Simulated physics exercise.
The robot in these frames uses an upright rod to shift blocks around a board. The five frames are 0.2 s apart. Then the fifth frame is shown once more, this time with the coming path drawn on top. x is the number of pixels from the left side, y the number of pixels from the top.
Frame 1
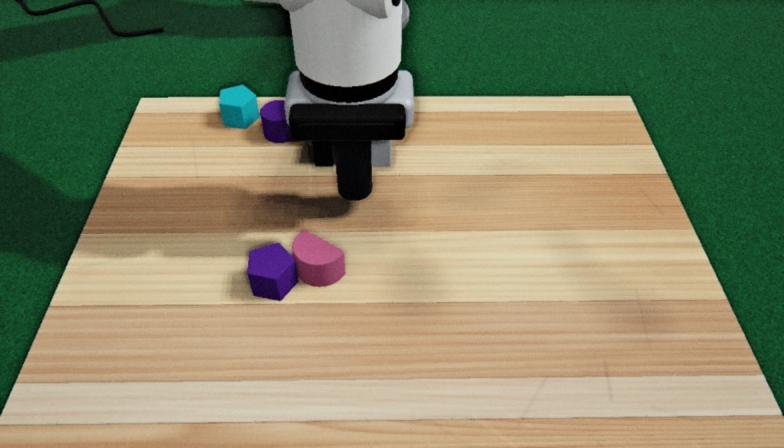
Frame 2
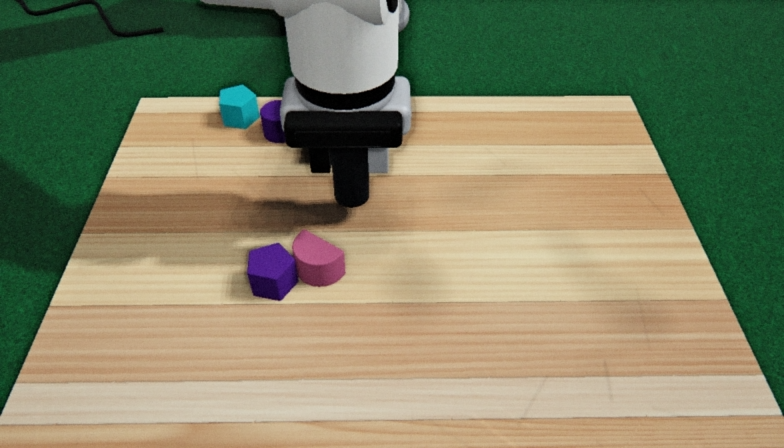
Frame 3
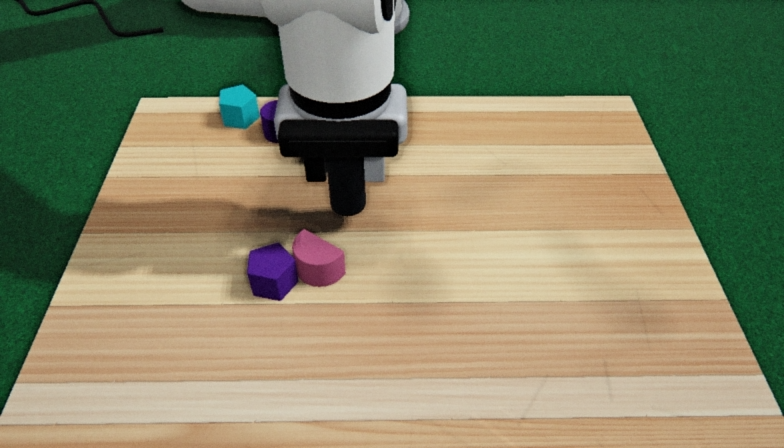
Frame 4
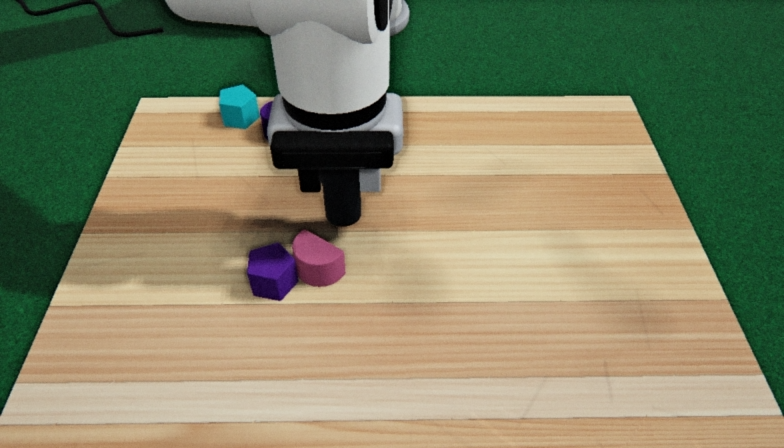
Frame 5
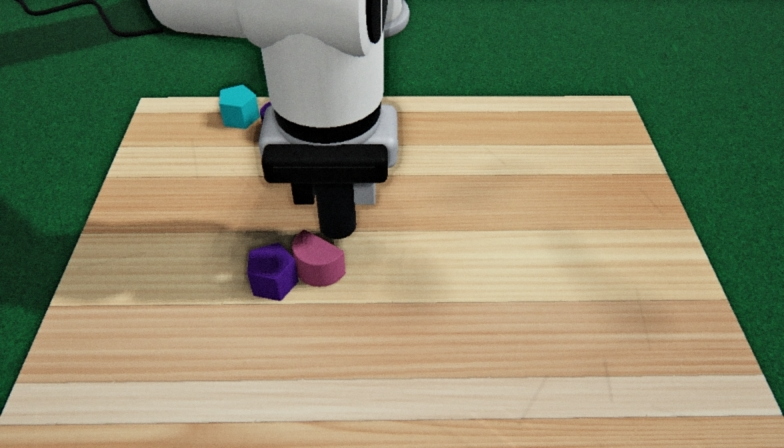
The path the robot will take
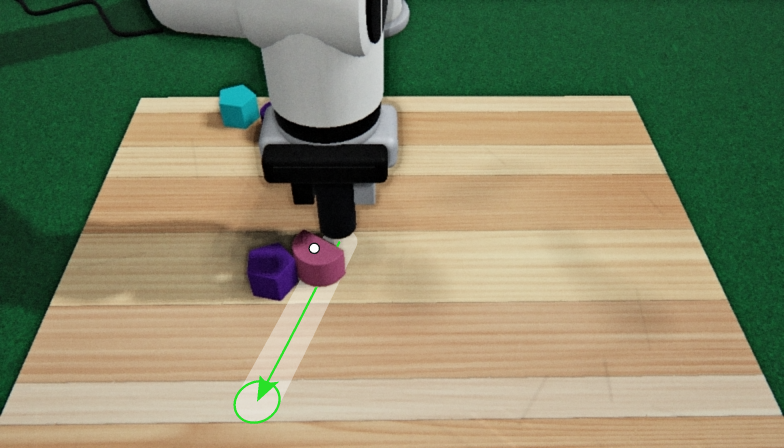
A white robot arm with a black upright rod moves slowly over a pale striped wooden board on a green surface, seen from above the near edge by a still camera. A cyan block and a partly hidden purple one sit at the far left, with a purple five-sided block beside a pink D-shaped one nearer. The rod drifts toward the viewer and slightly left, nearing the pink block, while the blocks stay still.
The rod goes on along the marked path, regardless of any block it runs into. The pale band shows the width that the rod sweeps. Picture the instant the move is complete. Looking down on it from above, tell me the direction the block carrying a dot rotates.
Its rotation is clockwise.
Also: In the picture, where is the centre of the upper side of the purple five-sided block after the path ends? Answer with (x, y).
The purple five-sided block ends near (244, 276).
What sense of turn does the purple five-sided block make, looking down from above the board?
Viewed from above, clockwise.
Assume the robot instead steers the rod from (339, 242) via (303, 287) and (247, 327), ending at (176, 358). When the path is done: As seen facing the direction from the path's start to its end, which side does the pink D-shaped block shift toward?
Well, taking the path from its start to its end as straight ahead, the pink D-shaped block moves to the left.
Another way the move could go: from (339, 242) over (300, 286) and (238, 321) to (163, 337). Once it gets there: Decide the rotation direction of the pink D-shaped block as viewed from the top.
The block spins anticlockwise.
The line goes from (339, 242) to (257, 401); the dot is on the pink D-shaped block.
On the path given first. One third of the way, rod (314, 273); purple five-sided block (246, 275), turned 60° clockwise; pink D-shaped block (286, 289), turned 20° clockwise.
Two thirds of the way, rod (285, 327); purple five-sided block (244, 276), turned 65° clockwise; pink D-shaped block (245, 337), turned 45° clockwise.
At the end, rod (252, 387); purple five-sided block (244, 276), turned 65° clockwise; pink D-shaped block (222, 356), turned 75° clockwise.
